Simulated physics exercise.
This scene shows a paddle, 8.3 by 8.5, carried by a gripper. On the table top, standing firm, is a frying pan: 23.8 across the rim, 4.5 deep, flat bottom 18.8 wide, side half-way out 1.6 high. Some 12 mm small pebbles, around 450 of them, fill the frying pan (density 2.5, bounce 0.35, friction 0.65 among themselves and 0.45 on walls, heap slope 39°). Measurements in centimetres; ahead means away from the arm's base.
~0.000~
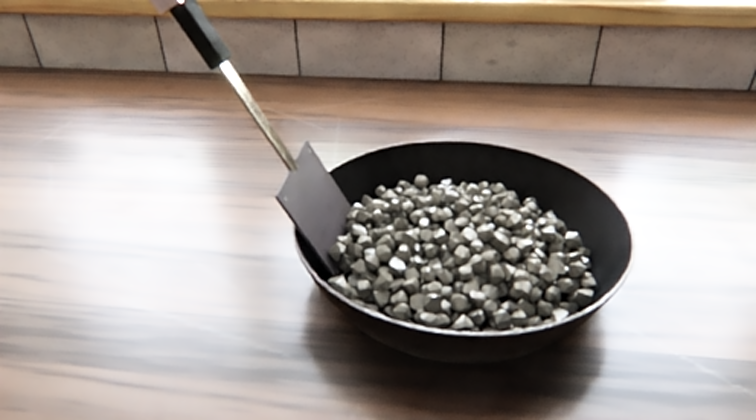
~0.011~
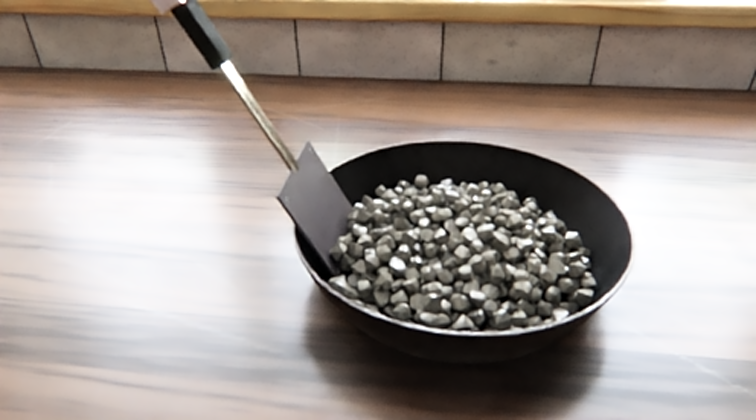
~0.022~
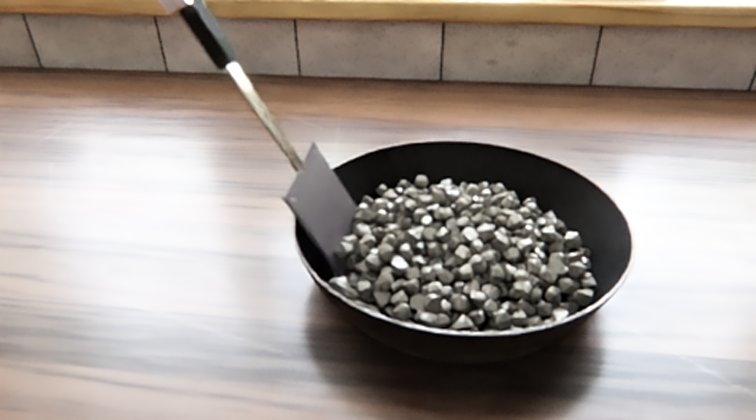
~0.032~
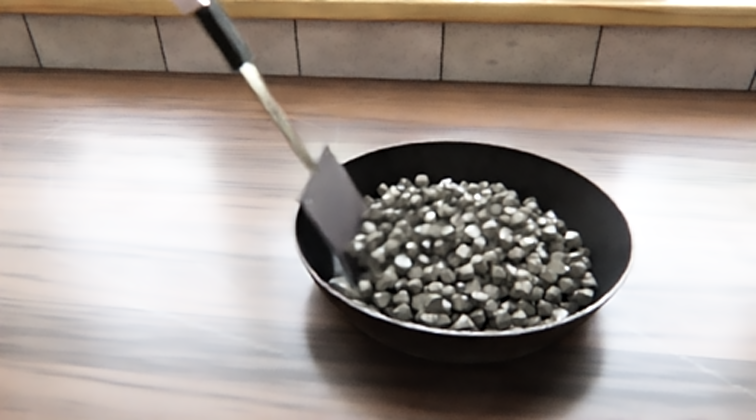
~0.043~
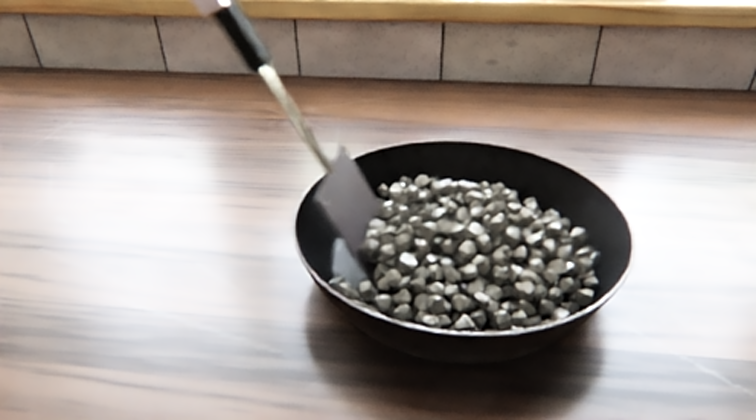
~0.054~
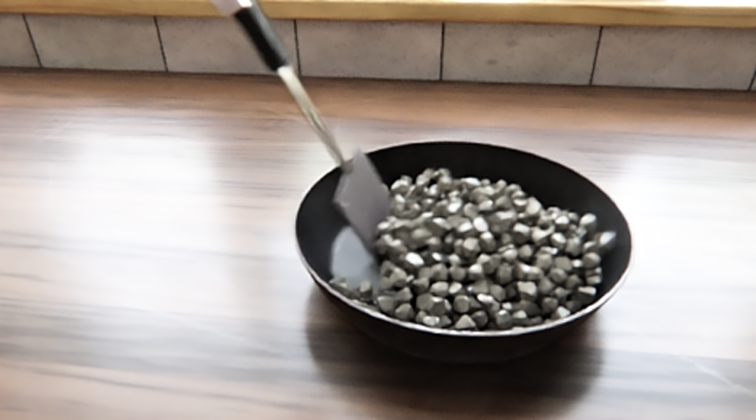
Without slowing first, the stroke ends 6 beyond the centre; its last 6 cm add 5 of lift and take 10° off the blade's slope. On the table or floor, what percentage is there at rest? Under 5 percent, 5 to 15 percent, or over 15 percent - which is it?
It is over 15 percent.
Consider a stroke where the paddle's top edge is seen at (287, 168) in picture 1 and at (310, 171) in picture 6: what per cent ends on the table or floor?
Roughly 5 percent ends up there.
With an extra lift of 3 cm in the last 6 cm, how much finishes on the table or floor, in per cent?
30 %.
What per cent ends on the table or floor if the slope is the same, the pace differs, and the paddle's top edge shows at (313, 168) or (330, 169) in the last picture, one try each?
Around 5 per cent, then around 20 per cent.
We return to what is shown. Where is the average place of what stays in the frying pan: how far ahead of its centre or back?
What stays is shifted forward by around 4.0 cm.
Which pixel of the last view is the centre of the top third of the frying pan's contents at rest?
Somewhere around (562, 229) in the last picture.
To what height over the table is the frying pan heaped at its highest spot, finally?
Some 5.5 cm above the table.
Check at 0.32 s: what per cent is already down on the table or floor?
About 20 per cent.
After 0.08 s, sloping 62°, highest piece 7 above the table; 445 in the frying pan, 1 on the blade or in flight.
After 0.11 s, sloping 59°, highest piece 11 above the table; 443 in the frying pan, 3 on the blade or in flight.
After 0.32 s, sloping 52°, highest piece 12 above the table; 333 in the frying pan, 83 on the table or floor, 30 on the blade or in flight.
After 1.37 s, sloping 52°, highest piece 5 above the table; 333 in the frying pan, 113 on the table or floor.
At rest, 333 in the frying pan, 113 on the table or floor. That is 25 % on the table or floor.
